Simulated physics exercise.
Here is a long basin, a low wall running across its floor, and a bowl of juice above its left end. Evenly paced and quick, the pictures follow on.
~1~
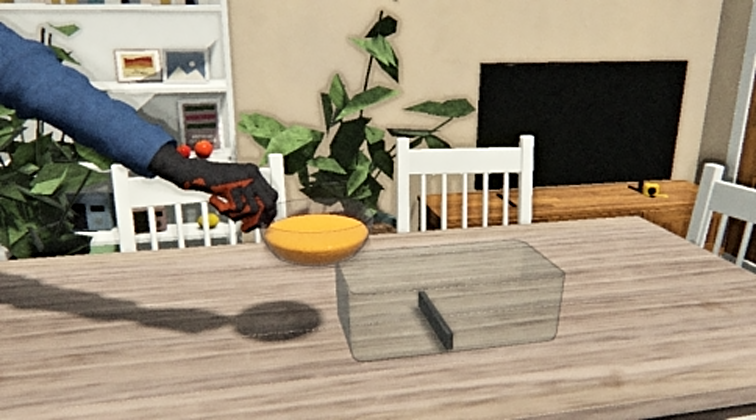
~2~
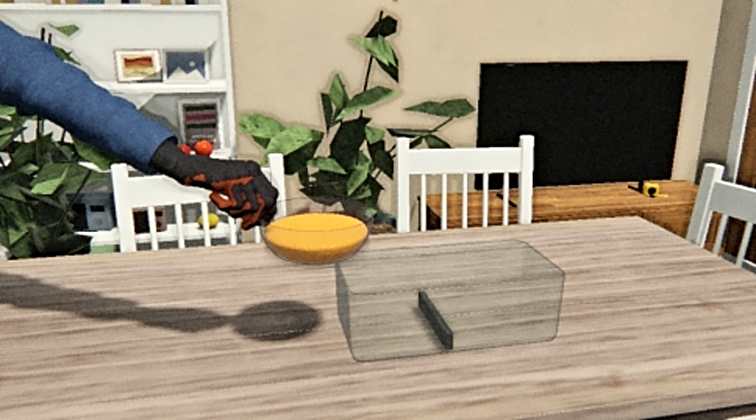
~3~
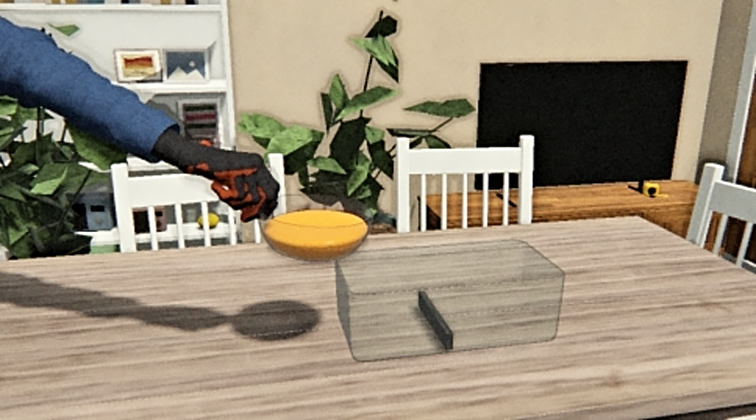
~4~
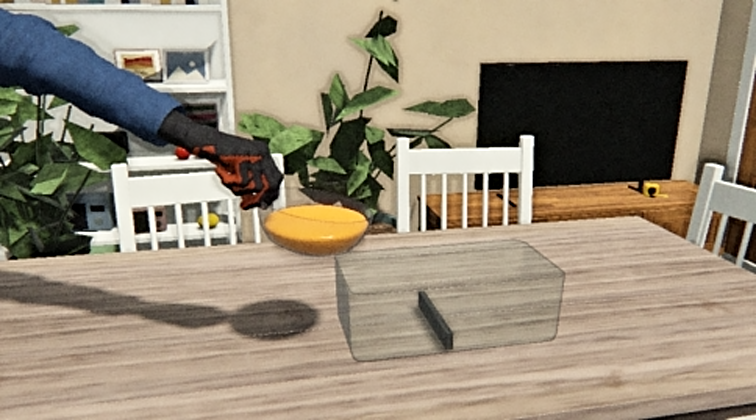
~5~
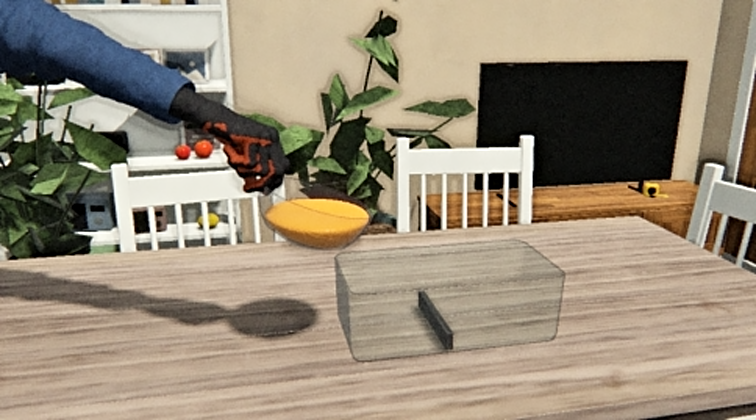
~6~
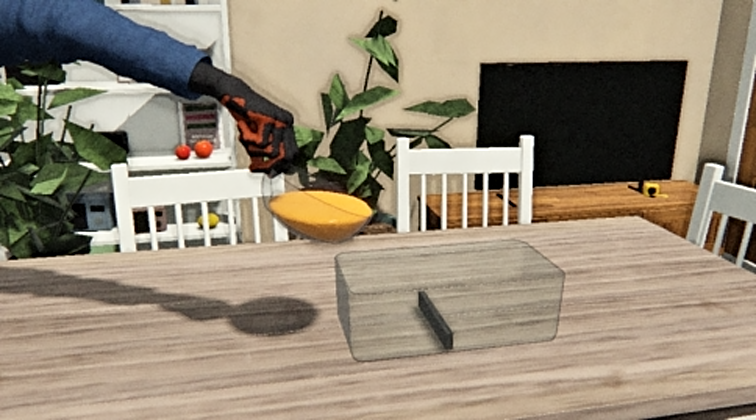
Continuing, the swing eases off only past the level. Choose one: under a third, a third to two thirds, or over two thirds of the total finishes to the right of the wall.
A third to two thirds finishes to the right of the wall.
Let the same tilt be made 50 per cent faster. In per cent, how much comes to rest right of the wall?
About 60 %.
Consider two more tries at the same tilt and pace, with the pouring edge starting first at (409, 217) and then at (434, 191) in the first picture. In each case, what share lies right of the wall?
Estimate, in order: 85 and 90 per cent.
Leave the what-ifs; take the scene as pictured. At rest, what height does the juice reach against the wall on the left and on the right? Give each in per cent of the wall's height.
The left side ends up close to 40, the right side close to 40.
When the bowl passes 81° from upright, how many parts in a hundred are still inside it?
About 30 per cent.
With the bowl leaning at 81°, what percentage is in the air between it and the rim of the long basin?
Around 45 in a hundred, more or less.
A moment on, the bowl is tipped on its side and 28 per cent is still to pour, 23 is left of the wall and 2 right of it.
Next, the bowl is tipped right over and 0 per cent is still to pour, 38 is left of the wall and 54 right of it.
Then the bowl is tipped right over and 0 per cent is still to pour, 45 is left of the wall and 54 right of it.
Later the bowl is tipped right over and 0 per cent is still to pour, 44 is left of the wall and 55 right of it.
In the end 44 per cent lies left of the wall, 54 right of it and 2 outside.
